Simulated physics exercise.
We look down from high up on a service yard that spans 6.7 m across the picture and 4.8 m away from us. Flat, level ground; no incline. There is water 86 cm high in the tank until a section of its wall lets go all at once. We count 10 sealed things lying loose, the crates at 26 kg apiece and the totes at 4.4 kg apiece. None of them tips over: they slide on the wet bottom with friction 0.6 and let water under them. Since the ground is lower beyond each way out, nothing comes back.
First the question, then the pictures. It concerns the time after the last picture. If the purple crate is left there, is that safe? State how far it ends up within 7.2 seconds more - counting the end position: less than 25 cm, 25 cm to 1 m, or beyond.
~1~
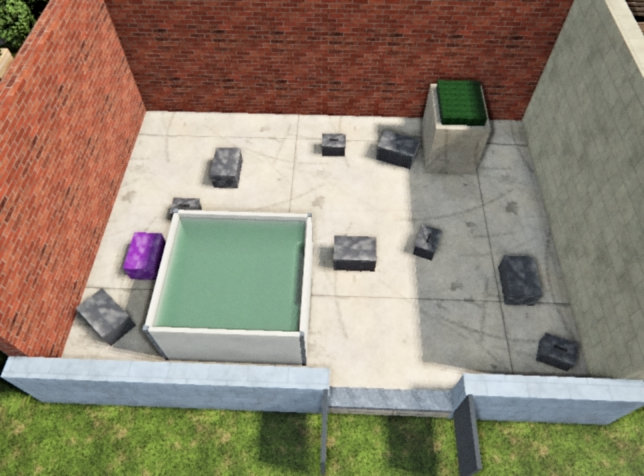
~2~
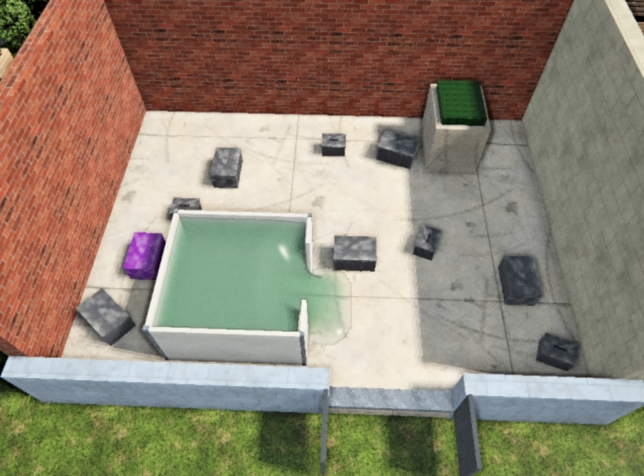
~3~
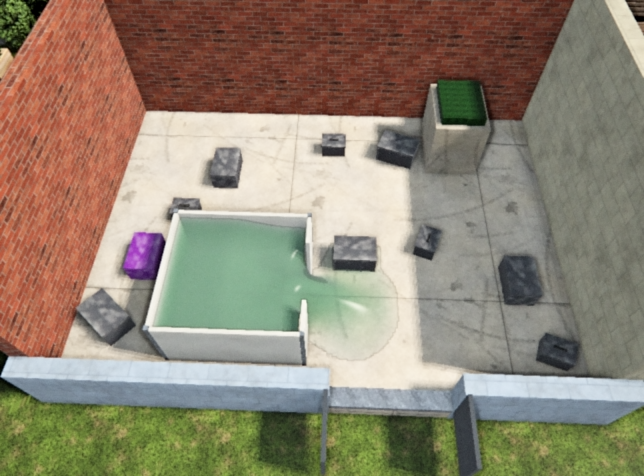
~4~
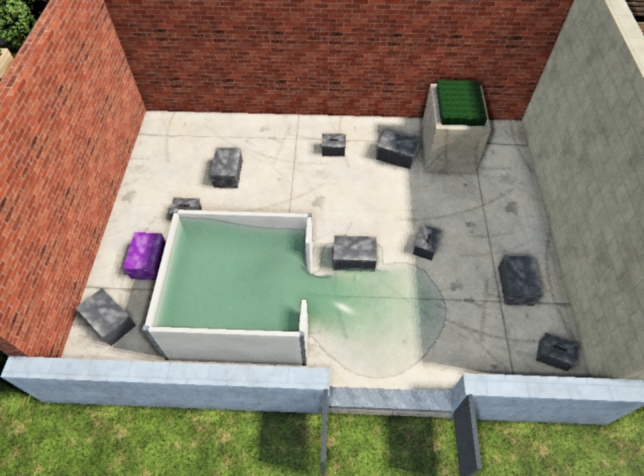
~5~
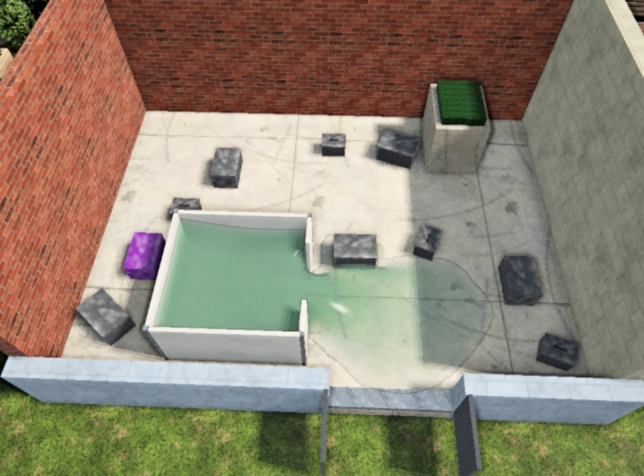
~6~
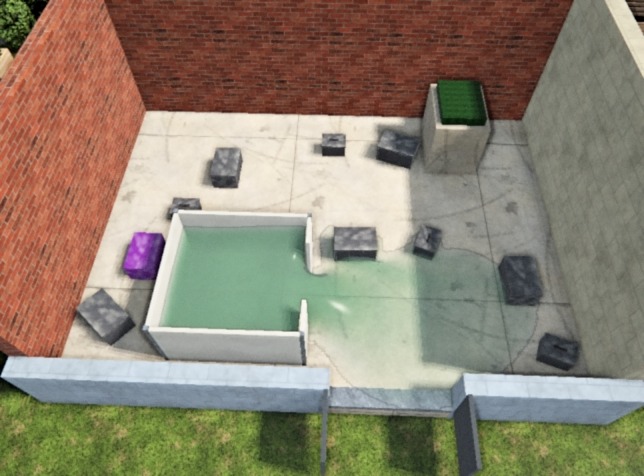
It is left almost where it was.
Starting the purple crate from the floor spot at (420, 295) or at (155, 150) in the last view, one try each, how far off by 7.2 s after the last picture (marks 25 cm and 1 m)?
Order of tries: It is flushed away; it keeps its spot.
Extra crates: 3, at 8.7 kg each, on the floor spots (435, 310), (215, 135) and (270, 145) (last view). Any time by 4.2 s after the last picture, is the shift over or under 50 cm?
Respectively: Greater, smaller, smaller.
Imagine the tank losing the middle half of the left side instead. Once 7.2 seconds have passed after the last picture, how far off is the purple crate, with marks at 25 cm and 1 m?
In that scenario the purple crate would have been washed far off.
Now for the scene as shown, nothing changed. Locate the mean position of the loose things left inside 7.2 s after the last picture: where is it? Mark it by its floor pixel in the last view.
Close to pixel (316, 207).
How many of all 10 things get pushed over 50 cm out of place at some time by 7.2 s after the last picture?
My count gives 5.
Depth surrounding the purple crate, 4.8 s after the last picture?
0 cm or so.
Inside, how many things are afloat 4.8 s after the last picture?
My tally comes to 3.
Then, 0.9 s after the last picture the purple crate is near (143, 250), 0.0 m from its start, aground; 0 of 10 are out; 1 afloat.
Then, 2.8 s after the last picture the purple crate is near (143, 250), 0.0 m from its start, aground; 0 of 10 are out; 3 afloat.
Then, 4.8 s after the last picture the purple crate is near (143, 250), 0.0 m from its start, aground; 0 of 10 are out; 3 afloat.
Then, 7.2 s after the last picture the purple crate is near (143, 250), 0.0 m from its start, aground; 0 of 10 are out; 4 afloat.
